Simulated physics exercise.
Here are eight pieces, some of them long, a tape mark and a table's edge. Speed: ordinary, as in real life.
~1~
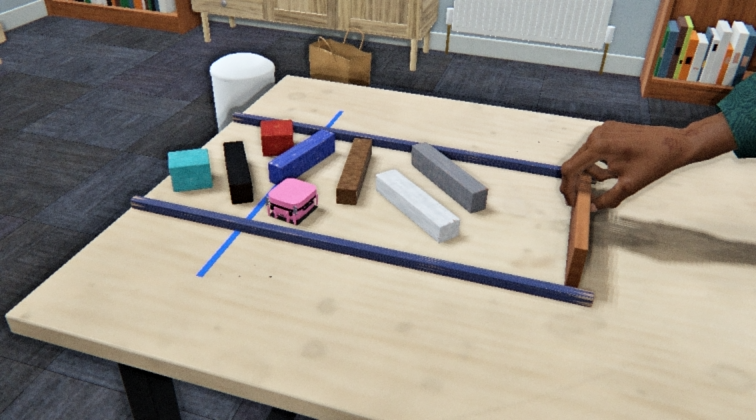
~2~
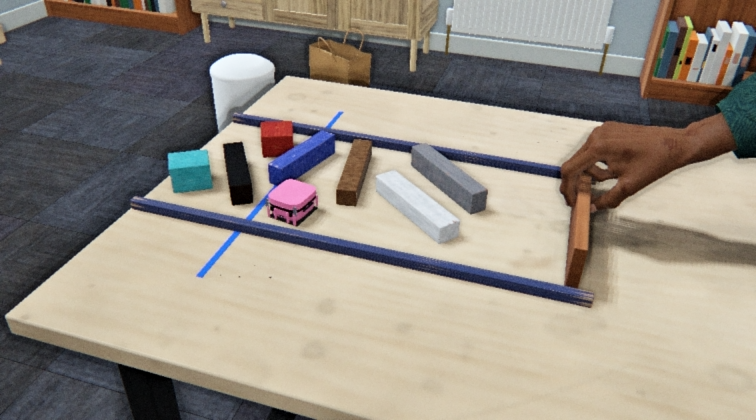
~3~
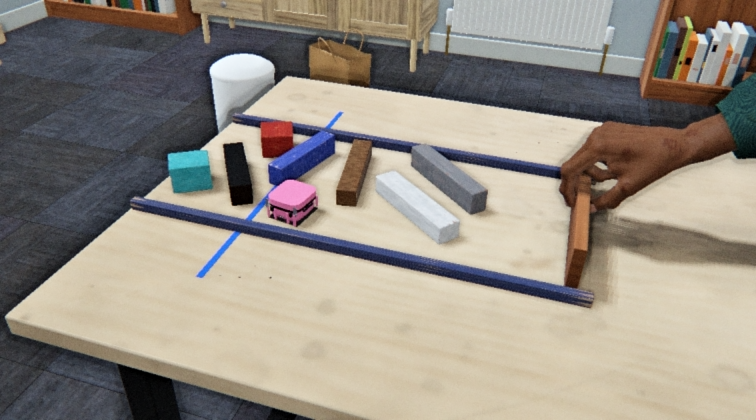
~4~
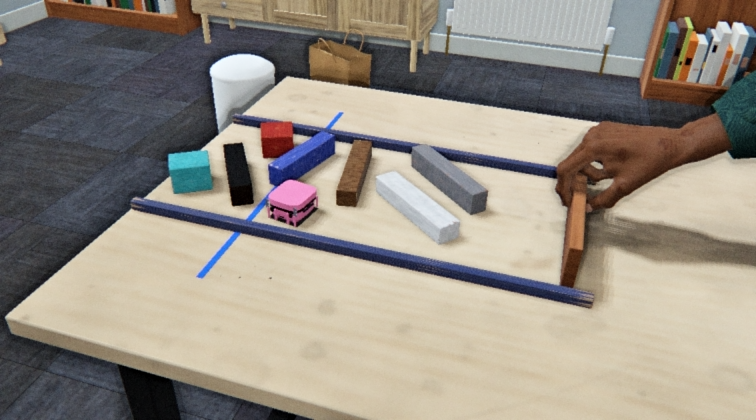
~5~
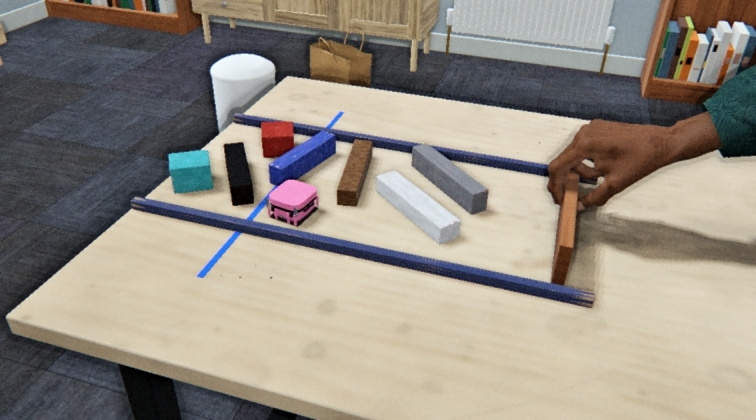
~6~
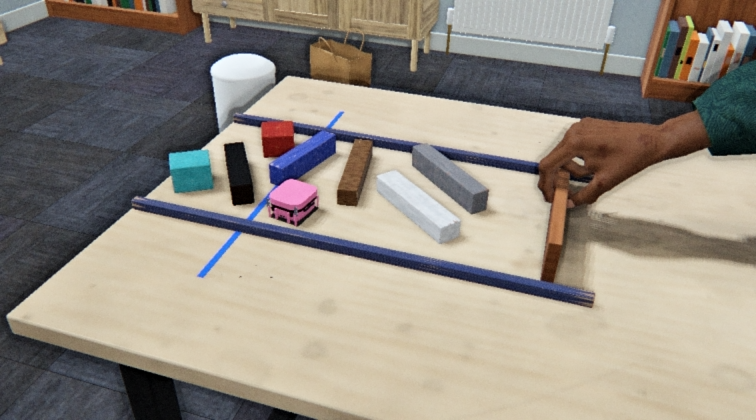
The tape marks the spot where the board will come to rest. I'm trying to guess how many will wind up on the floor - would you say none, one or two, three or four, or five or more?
Lost: One or two.
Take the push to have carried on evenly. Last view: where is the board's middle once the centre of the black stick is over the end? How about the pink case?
Its middle is about (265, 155) and about (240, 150).
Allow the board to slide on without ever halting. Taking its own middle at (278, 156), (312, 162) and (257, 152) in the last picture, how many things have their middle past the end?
Place by place, 1, 0 and 3.
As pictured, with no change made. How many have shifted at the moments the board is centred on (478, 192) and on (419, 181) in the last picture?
In order, the tallies are 1 and 2.
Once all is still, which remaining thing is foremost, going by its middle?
Foremost is the red block.
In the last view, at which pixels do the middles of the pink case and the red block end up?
The first comes to rest at (204, 188), and the second at (227, 129).
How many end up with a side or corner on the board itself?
At rest, 1 are in contact.
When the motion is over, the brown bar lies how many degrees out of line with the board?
About 0°.
A little later, none off yet; turquoise block at rest near (191, 171); black stick at rest near (238, 172); red block at rest near (278, 139).
Next, none off yet; turquoise block at rest near (191, 171); black stick shifted a little near (227, 171); red block shifted a little near (263, 135).
When it is over, the number that fall off is one or two; down, turquoise block.
